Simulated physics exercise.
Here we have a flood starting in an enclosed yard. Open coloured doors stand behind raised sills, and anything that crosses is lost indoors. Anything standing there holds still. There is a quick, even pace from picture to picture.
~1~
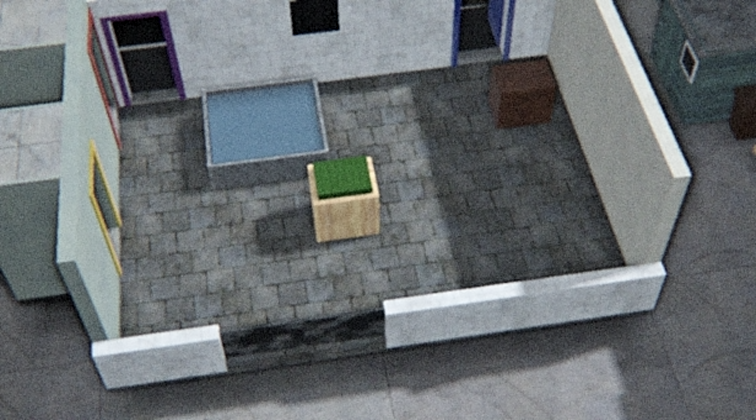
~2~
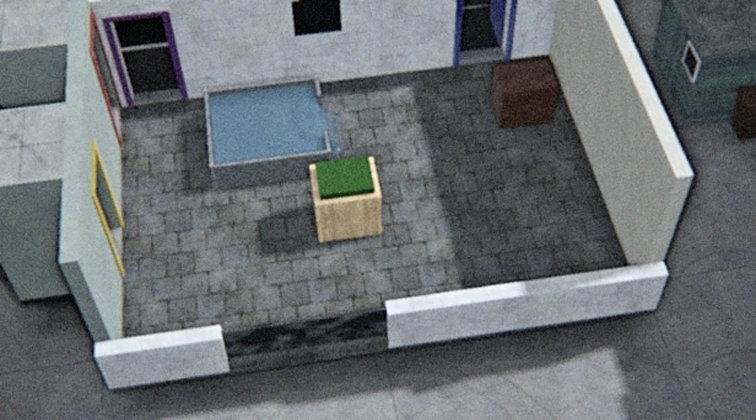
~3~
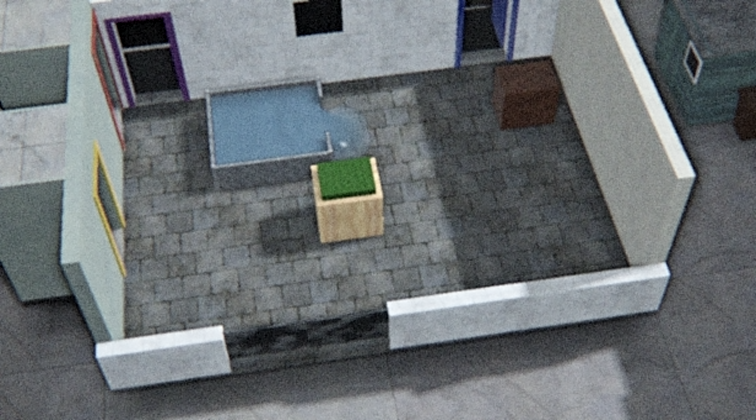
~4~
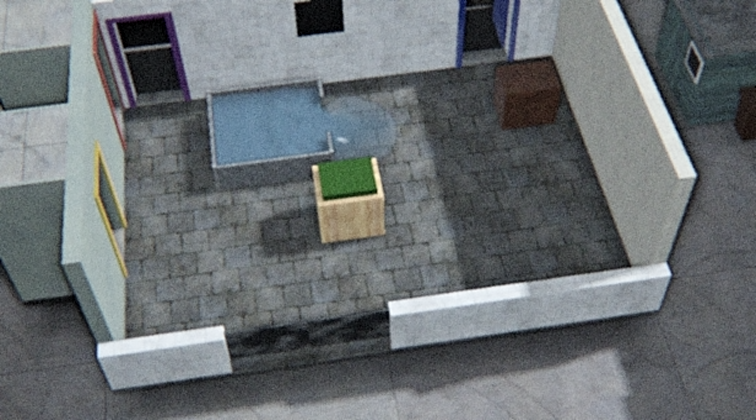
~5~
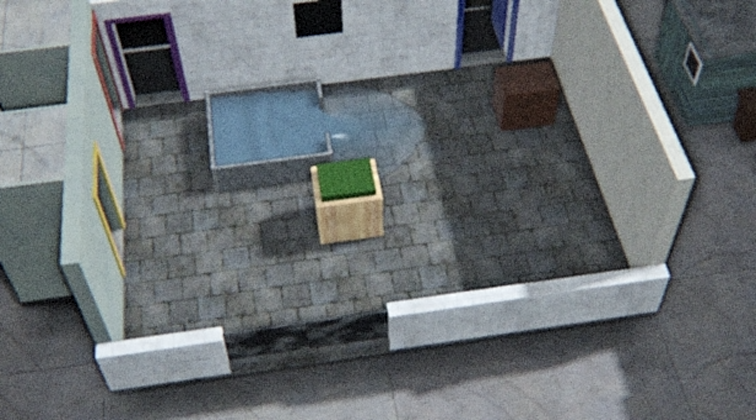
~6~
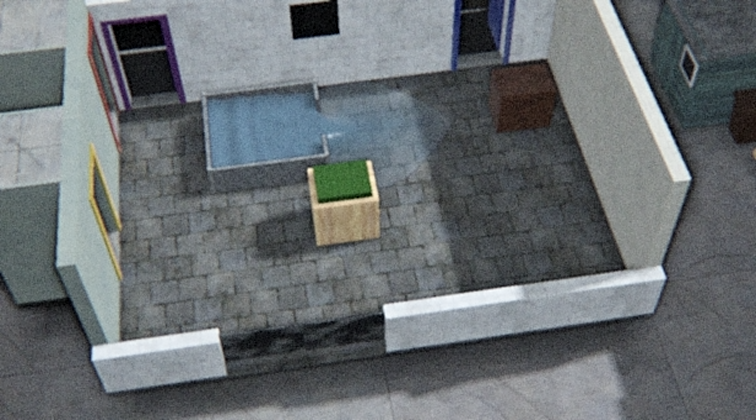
In a walled yard, a still water tank breaks open and water spreads rightward across the paving.
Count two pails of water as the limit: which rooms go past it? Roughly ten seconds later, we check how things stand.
In order: The blue door respects the limit for sure. The purple door respects the limit for sure. The yellow door respects the limit for sure. The red door respects the limit for sure.
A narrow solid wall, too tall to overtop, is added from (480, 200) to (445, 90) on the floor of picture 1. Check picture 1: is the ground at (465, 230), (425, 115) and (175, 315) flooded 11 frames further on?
Taking the points in the order given, they are inundated, inundated and high and dry.
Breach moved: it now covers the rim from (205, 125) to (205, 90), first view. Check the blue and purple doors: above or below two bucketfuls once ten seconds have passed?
In that case the blue door undershoots, while the purple door overshoots.
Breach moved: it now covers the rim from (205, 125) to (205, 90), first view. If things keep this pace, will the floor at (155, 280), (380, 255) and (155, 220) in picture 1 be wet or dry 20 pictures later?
Point by point: Swamped, untouched and swamped.
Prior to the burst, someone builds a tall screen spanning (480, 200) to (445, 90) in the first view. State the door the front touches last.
In my view it's the yellow door.
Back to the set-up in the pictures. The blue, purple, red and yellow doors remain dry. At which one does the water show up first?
The blue-painted one, before the others.
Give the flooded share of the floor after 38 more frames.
Close to 45 in a hundred, I think.
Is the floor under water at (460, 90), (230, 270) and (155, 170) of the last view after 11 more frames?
In turn, the points end up soaked, high and dry and high and dry.
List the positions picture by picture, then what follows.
The first picture shows the water tank at (264, 123) is whole and still.
In the second picture, the front is at (329, 115), out from the gap at (322, 128).
In the third picture, the front is at (356, 114), out from the gap at (324, 131).
In the fourth picture, the front is at (388, 118), out from the gap at (325, 131).
In the fifth picture, the front is at (421, 122), out from the gap at (324, 132).
In the sixth picture, the front is at (442, 118), out from the gap at (320, 132).
A moment on, water covers 20 % of the floor; the blue door not reached, the purple door not reached, the yellow door not reached, the red door not reached.
Next, water covers 35 % of the floor; the blue door wet at the sill, nothing in, the purple door not reached, the yellow door not reached, the red door not reached.
Then, water covers 40 % of the floor; the blue door wet at the sill, nothing in, the purple door not reached, the yellow door not reached, the red door not reached.
Later, water covers 45 % of the floor; the blue door under two buckets in, the purple door not reached, the yellow door not reached, the red door not reached.
In the end, water covers 75 % of the floor; the blue door under two buckets in, the purple door not reached, the yellow door not reached, the red door not reached.
